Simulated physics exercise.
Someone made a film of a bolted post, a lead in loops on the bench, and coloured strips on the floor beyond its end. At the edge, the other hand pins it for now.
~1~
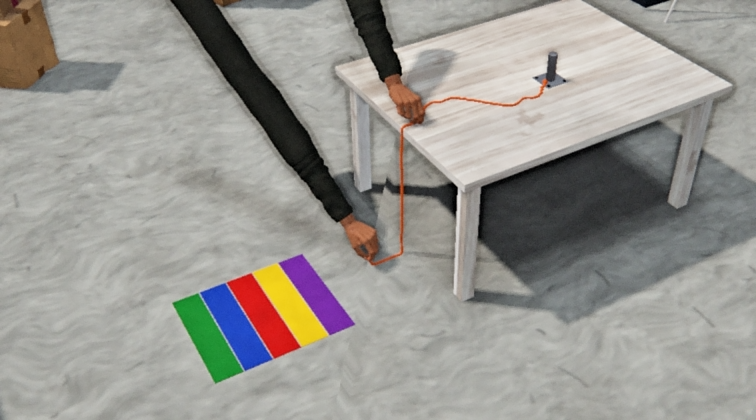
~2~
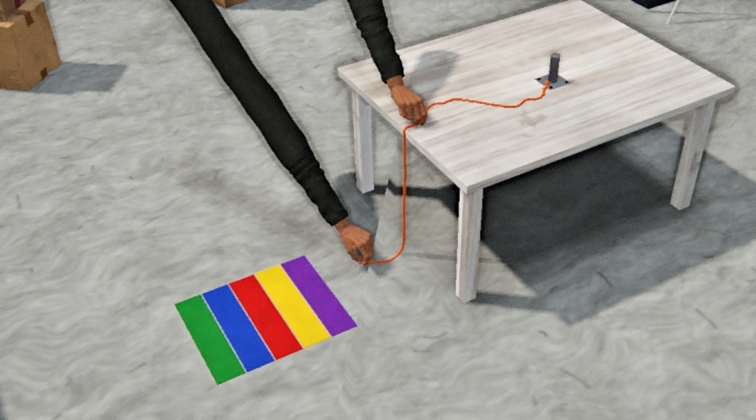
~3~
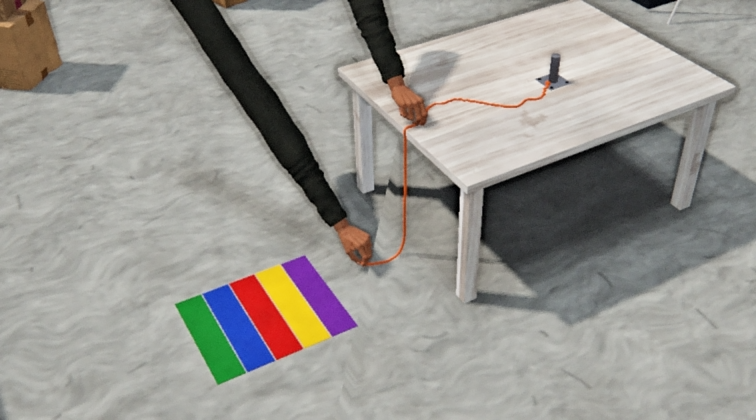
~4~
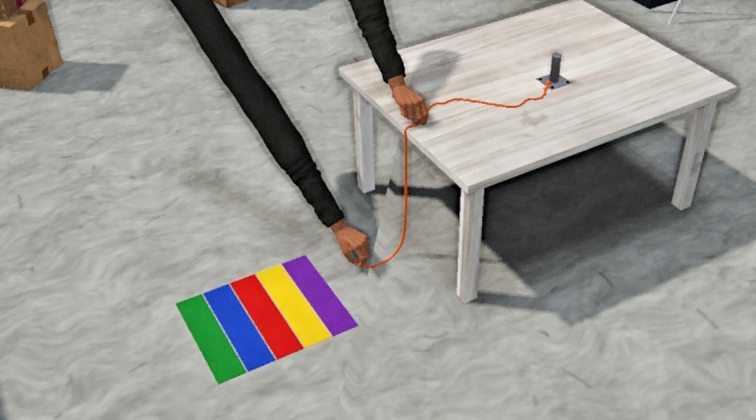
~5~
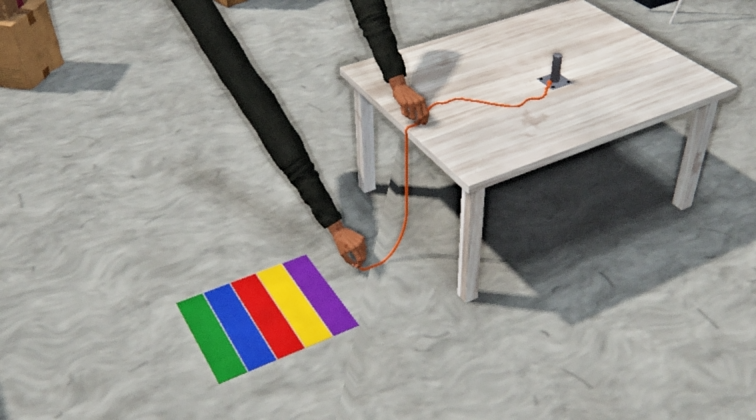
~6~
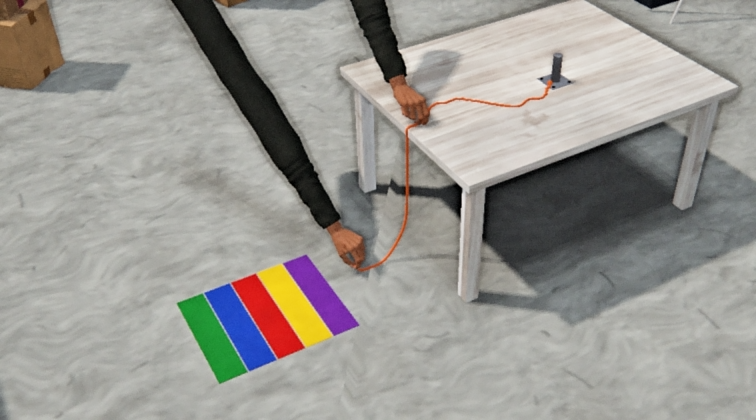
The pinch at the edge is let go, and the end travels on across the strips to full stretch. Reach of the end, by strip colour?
Blue.
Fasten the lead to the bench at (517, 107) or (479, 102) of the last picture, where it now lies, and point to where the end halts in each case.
Estimated pixels: (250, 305), then (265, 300).
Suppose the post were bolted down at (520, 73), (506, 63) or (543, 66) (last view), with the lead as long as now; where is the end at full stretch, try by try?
Approximate places, in that order: (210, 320), (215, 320), (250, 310).
Soon after, end near (289, 292); over yellow.
Then, end near (255, 305); over red.
At full stretch, end near (234, 313); over blue. It gets as far as the blue strip.
